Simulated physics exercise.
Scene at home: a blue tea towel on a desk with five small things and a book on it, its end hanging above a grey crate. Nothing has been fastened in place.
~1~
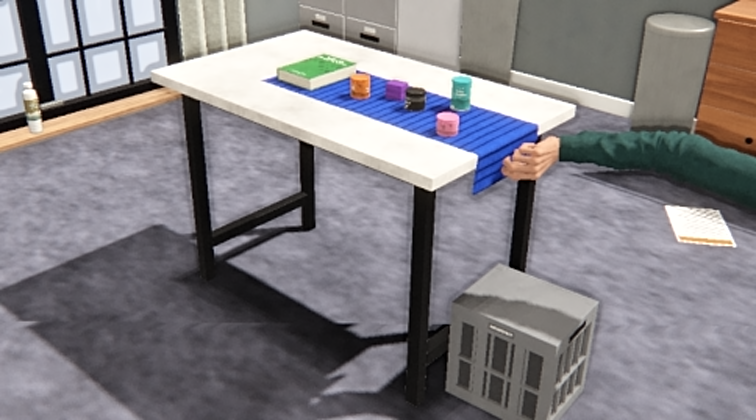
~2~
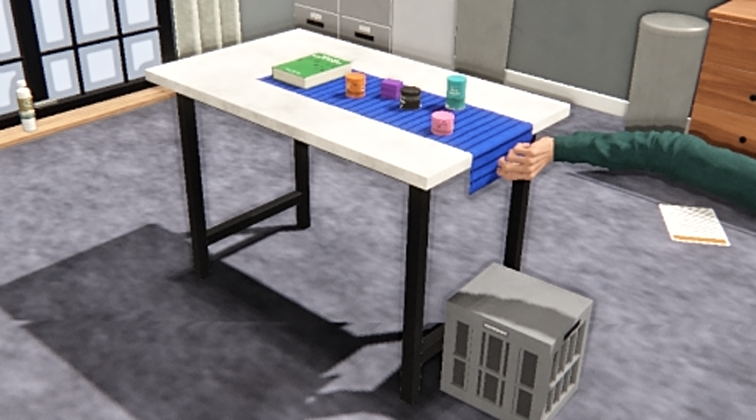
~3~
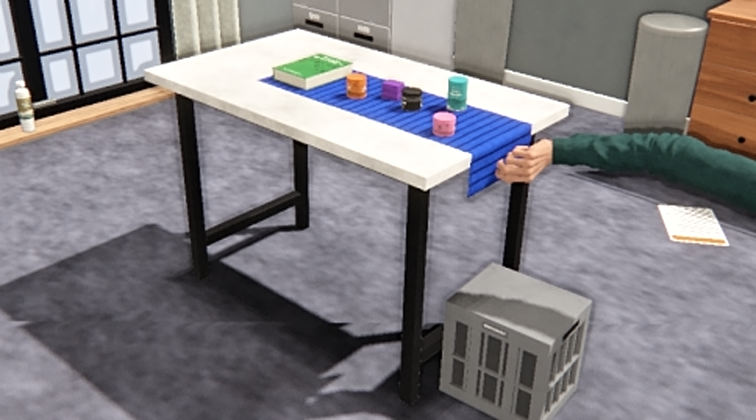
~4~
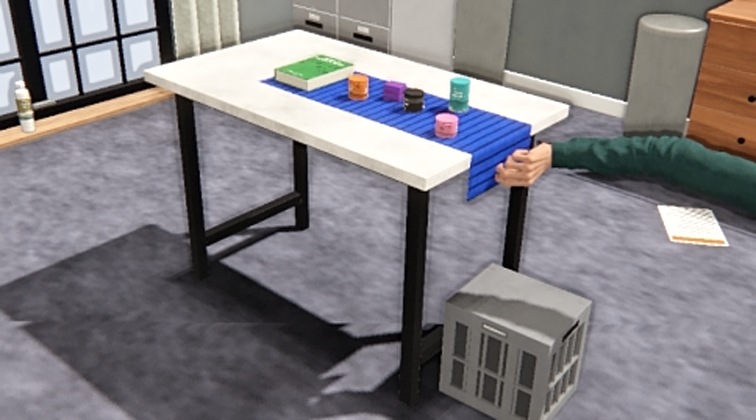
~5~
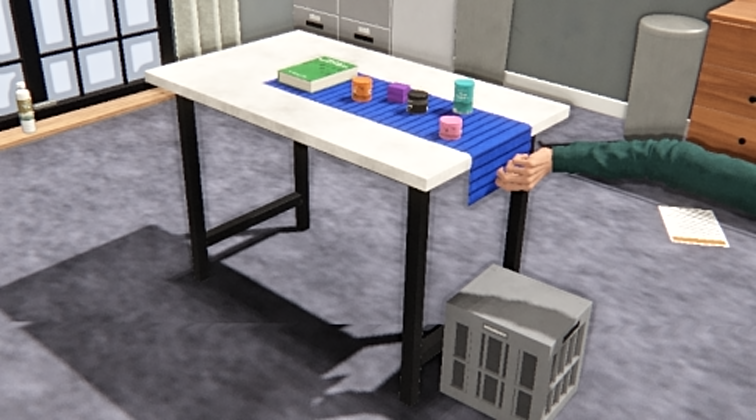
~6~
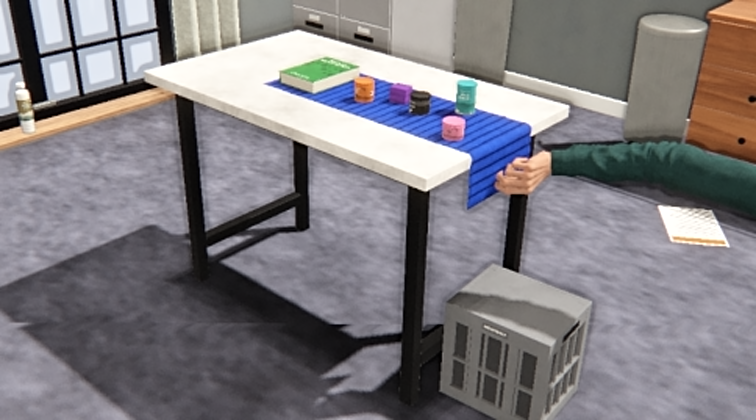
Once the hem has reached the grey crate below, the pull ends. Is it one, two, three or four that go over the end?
It is three.
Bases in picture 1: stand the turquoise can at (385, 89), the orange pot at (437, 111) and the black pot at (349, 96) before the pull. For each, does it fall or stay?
Well, the turquoise can is safe, the orange pot is dislodged, and the black pot is safe.
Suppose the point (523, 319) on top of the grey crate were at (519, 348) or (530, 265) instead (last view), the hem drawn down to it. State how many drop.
4 and 1.
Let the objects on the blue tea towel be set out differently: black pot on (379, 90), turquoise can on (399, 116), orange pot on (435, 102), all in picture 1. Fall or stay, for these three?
Black pot: Still on; turquoise can: Off; orange pot: Off.
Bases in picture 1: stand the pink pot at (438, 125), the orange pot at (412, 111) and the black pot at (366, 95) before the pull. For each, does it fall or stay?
The pink pot ends up knocked off; the orange pot ends up knocked off; the black pot ends up still aboard.
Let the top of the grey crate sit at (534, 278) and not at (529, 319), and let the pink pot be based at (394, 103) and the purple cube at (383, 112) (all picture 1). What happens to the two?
Result: Pink pot still there, purple cube still there.
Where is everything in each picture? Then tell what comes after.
The first picture shows hem (473, 195); pink pot (448, 116); turquoise can (462, 79); black pot (416, 90); purple cube (397, 83); orange pot (360, 77); top of the crate (529, 319).
The second picture shows hem (469, 195); pink pot (443, 115).
The third picture shows hem (467, 198); turquoise can (458, 79).
The fourth picture shows hem (467, 201); black pot (414, 91); top of the crate (522, 319).
The fifth picture shows hem (468, 206); purple cube (399, 85).
The sixth picture shows hem (467, 210); pink pot (454, 121); turquoise can (467, 82); black pot (421, 94); purple cube (401, 86); orange pot (364, 80).
Early on, hem near (495, 240); pink pot gone.
Midway, hem near (493, 269); pink pot and turquoise can gone.
Near the end, hem on the crate; pink pot, turquoise can and black pot gone.
Finally, hem on the crate; pink pot, turquoise can and black pot gone. The desk loses three.
